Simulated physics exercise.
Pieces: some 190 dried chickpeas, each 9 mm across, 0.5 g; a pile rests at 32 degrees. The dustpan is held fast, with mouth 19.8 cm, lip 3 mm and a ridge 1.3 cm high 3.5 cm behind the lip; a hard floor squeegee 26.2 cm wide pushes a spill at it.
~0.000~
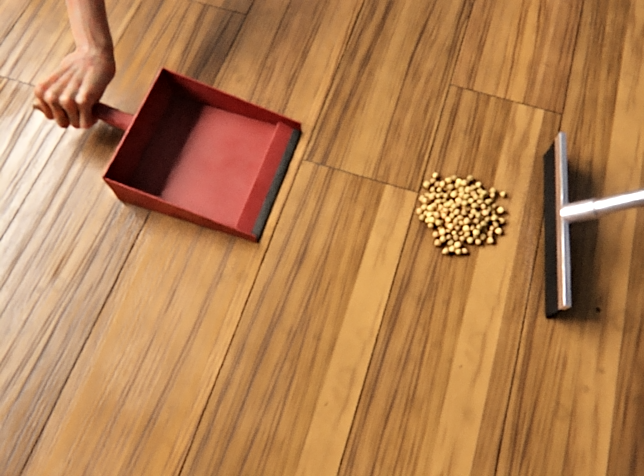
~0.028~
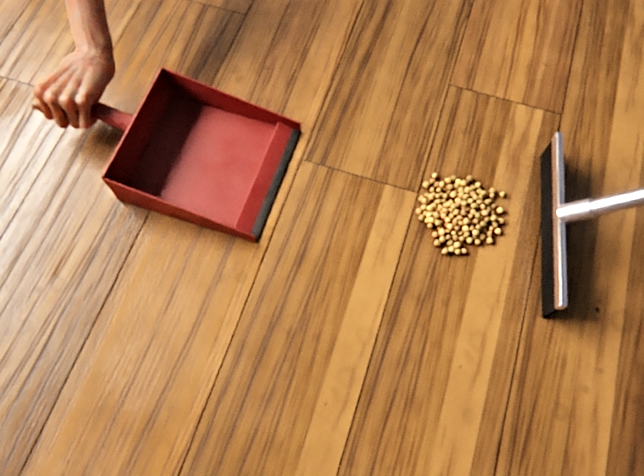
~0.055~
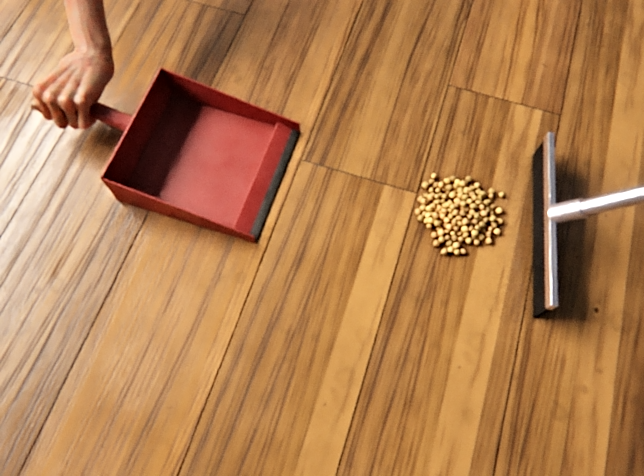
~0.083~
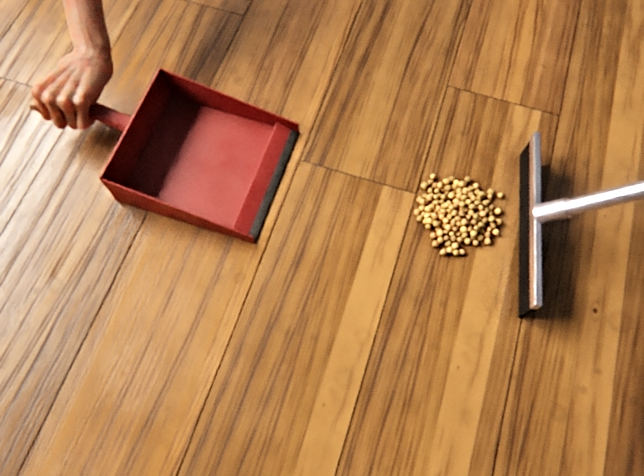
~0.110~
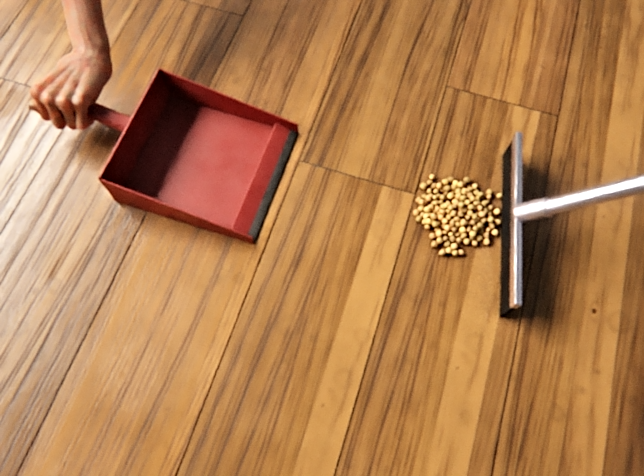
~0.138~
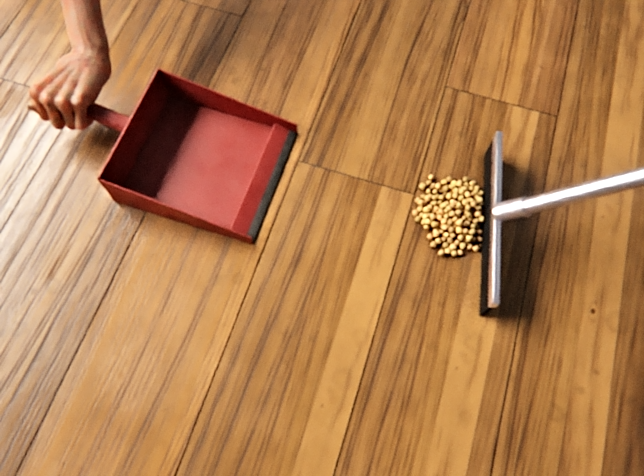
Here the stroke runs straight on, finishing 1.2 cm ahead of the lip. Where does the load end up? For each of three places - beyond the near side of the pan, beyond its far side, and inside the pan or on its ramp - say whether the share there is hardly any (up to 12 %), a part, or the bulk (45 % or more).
Near side: A part, far side: Hardly any, pan: A part.
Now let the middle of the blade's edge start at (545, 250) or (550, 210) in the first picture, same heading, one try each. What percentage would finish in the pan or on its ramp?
Estimates: 40 percent and 35 percent.
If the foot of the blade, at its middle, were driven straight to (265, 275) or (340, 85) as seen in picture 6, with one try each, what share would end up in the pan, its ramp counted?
I'd expect around 25 percent, then around 0 percent.
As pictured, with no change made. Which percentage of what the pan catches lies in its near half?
About 70 %.
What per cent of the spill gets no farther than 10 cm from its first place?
0 %.
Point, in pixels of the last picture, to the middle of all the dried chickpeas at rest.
Centre at rest, approx.: (262, 204) px.
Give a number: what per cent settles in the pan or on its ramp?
Roughly 35 %.
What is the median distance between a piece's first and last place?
Roughly 30 cm.
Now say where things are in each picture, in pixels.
The first picture shows blade from (564, 306) to (560, 139), moved 0.0 cm, 0 of the pieces shifted so far; middle of the pieces at (462, 208); pan at (201, 161).
The second picture shows blade from (560, 306) to (556, 139), moved 0.4 cm, 0 of the pieces shifted so far; middle of the pieces at (462, 209).
The third picture shows blade from (551, 305) to (548, 139), moved 1.5 cm, 0 of the pieces shifted so far; middle of the pieces at (461, 209).
The fourth picture shows blade from (535, 305) to (534, 139), moved 3.3 cm, 0 of the pieces shifted so far; middle of the pieces at (460, 209).
The fifth picture shows blade from (515, 304) to (516, 139), moved 5.8 cm, 0 of the pieces shifted so far; middle of the pieces at (459, 210).
The sixth picture shows blade from (493, 303) to (497, 138), moved 8.5 cm, 79 of the pieces shifted so far; middle of the pieces at (457, 210); pan at (197, 163). The blade's pace is about 0.97 m/s, heading 15 degrees towards the viewer's side.
After 0.30 s, middle of the blade 16 cm from the lip; 0 % over the lip, far side 5 %, near side 5 %.
After 0.40 s, middle of the blade 7 cm from the lip; 0 % over the lip, far side 5 %, near side 10 %.
Then, at 0.64 s, middle of the blade 3 cm from the lip; 35 % over the lip, far side 5 %, near side 15 %.
At rest (1.2 s), near side 15 %, far side 5 %, pan 35 %, in front of the lip or behind the blade 40 %.
